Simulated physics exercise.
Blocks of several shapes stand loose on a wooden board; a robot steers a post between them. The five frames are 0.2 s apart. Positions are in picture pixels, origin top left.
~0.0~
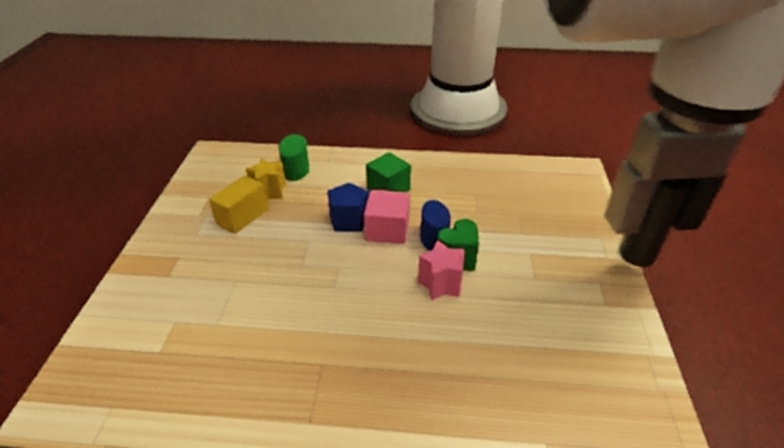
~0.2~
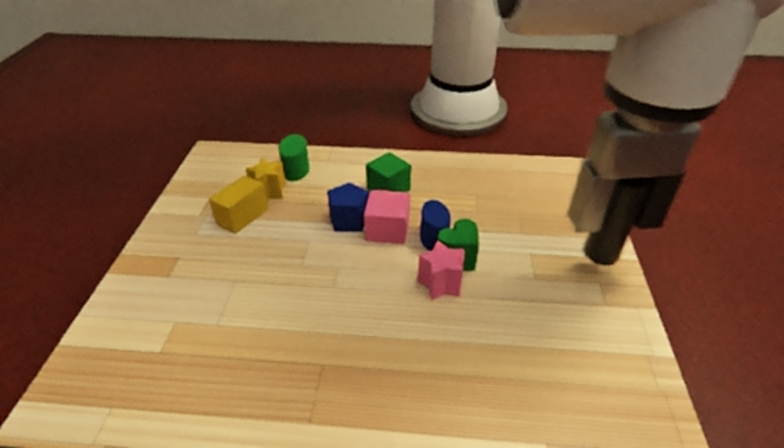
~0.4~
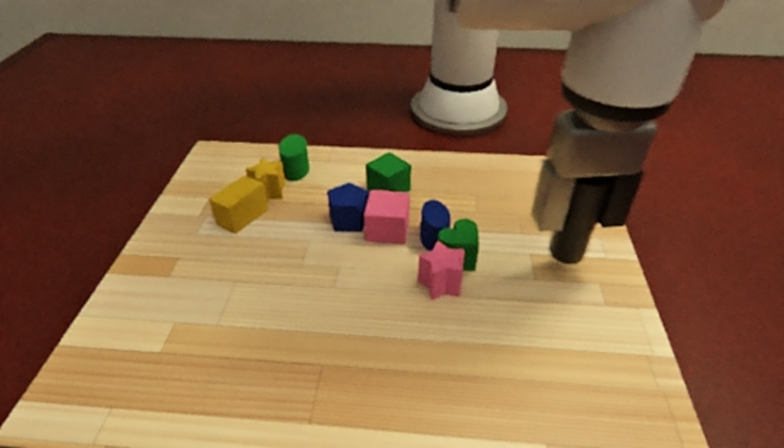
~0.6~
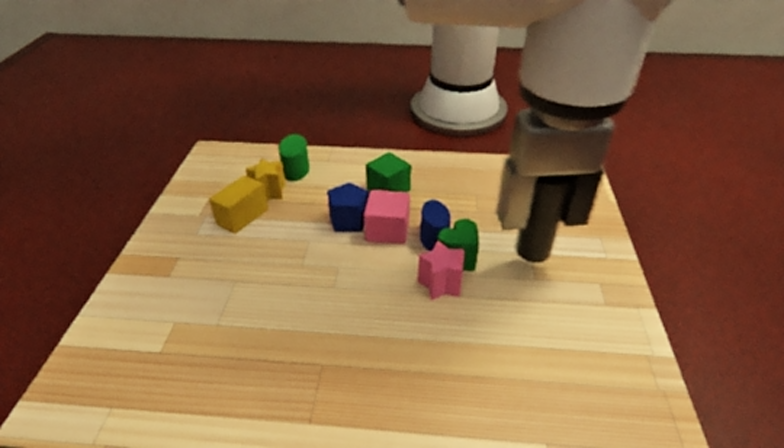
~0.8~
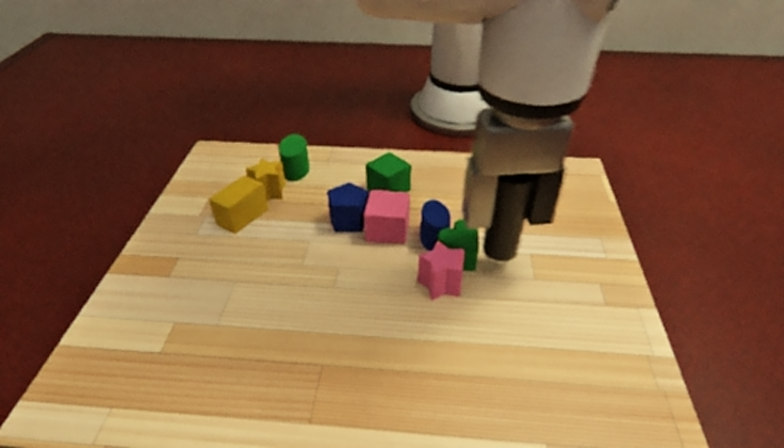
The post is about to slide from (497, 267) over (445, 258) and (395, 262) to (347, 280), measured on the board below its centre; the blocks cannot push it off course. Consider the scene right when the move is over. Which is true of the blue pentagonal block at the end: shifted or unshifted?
That block slides.
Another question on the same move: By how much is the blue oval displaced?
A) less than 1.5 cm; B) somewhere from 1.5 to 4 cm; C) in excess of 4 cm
It's B.
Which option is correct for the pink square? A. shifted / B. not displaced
A
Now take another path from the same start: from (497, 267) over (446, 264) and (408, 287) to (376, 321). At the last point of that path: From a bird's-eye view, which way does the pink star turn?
Counterclockwise rotation.
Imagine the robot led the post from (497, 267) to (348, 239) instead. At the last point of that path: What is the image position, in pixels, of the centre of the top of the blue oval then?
It sits at (415, 196).
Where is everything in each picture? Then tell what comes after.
In the first frame, post tip at (636, 255); block tops, blue pentagonal block at (347, 194); pink square at (388, 203); blue oval at (436, 212); green heart at (461, 232).
In the second frame, post at (601, 254); blocks unchanged.
In the third frame, post at (566, 252); blocks unchanged.
In the fourth frame, post at (533, 251); blocks unchanged.
In the fifth frame, post at (500, 250); blue pentagonal block at (347, 194); pink square at (388, 203); blue oval at (436, 212); green heart at (461, 232).
On the path given first. One third of the way, post at (446, 241); blue pentagonal block at (342, 192), turned 15° anticlockwise; pink square at (379, 198); blue oval at (417, 200), turned 50° clockwise; green heart at (414, 222), turned 35° clockwise.
Two thirds of the way, post at (394, 246); blue pentagonal block at (338, 191), turned 15° anticlockwise; pink square at (376, 195); blue oval at (416, 197), turned 60° clockwise; green heart at (370, 219), turned 55° clockwise.
At the end, post at (345, 264); blue pentagonal block at (338, 191), turned 15° anticlockwise; pink square at (376, 195); blue oval at (416, 197), turned 60° clockwise; green heart at (366, 220), turned 65° clockwise.
